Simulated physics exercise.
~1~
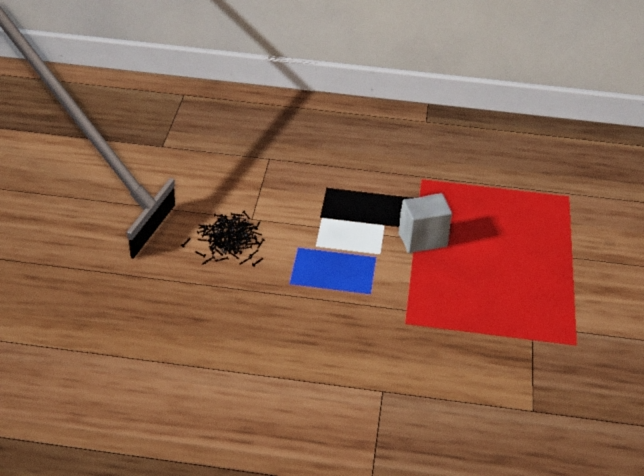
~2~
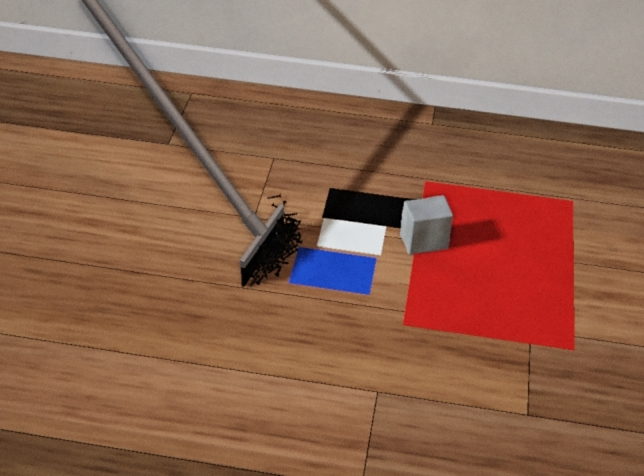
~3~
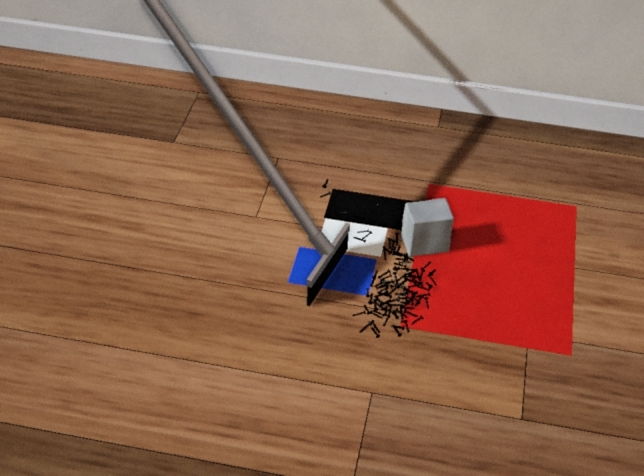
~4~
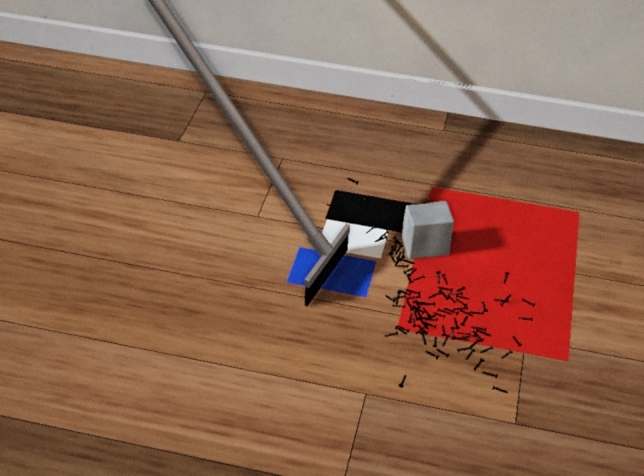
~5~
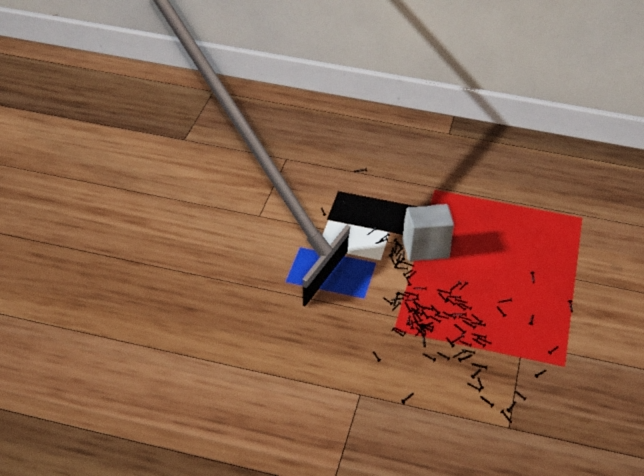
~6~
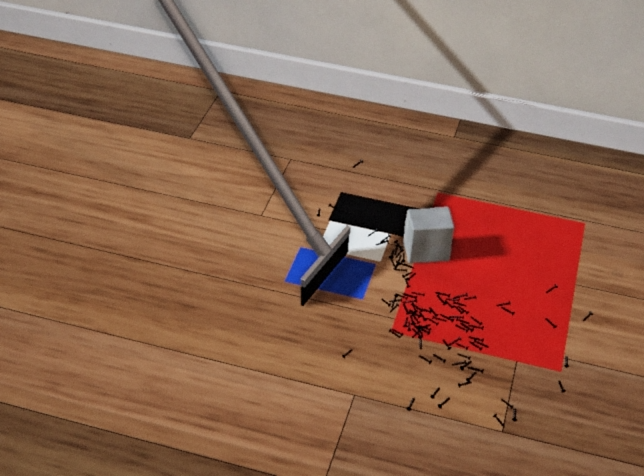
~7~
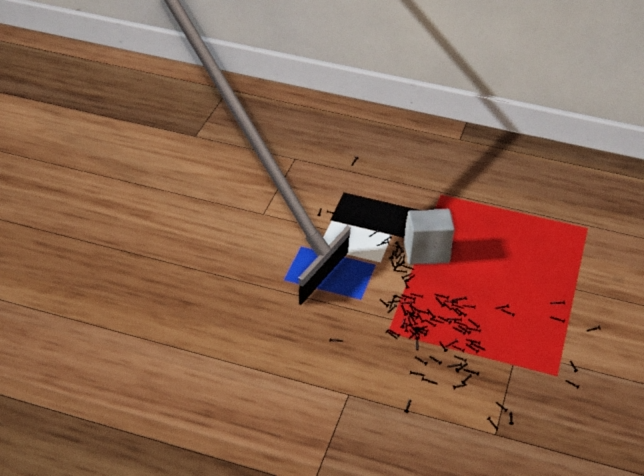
A large red sheet lies on a wooden plank floor beside a pale wall, seen from above at an angle, with smaller black, white and blue sheets to its left and a grey block at its left edge. A long-handled squeegee stands at the left, near a heap of small black screws. It sweeps right into the heap, pushing it toward the small sheets. The blade halts over the blue sheet while the screws slide onward past the block and scatter. Finally about half rest on the red sheet, most others on bare wood, and a few on white.
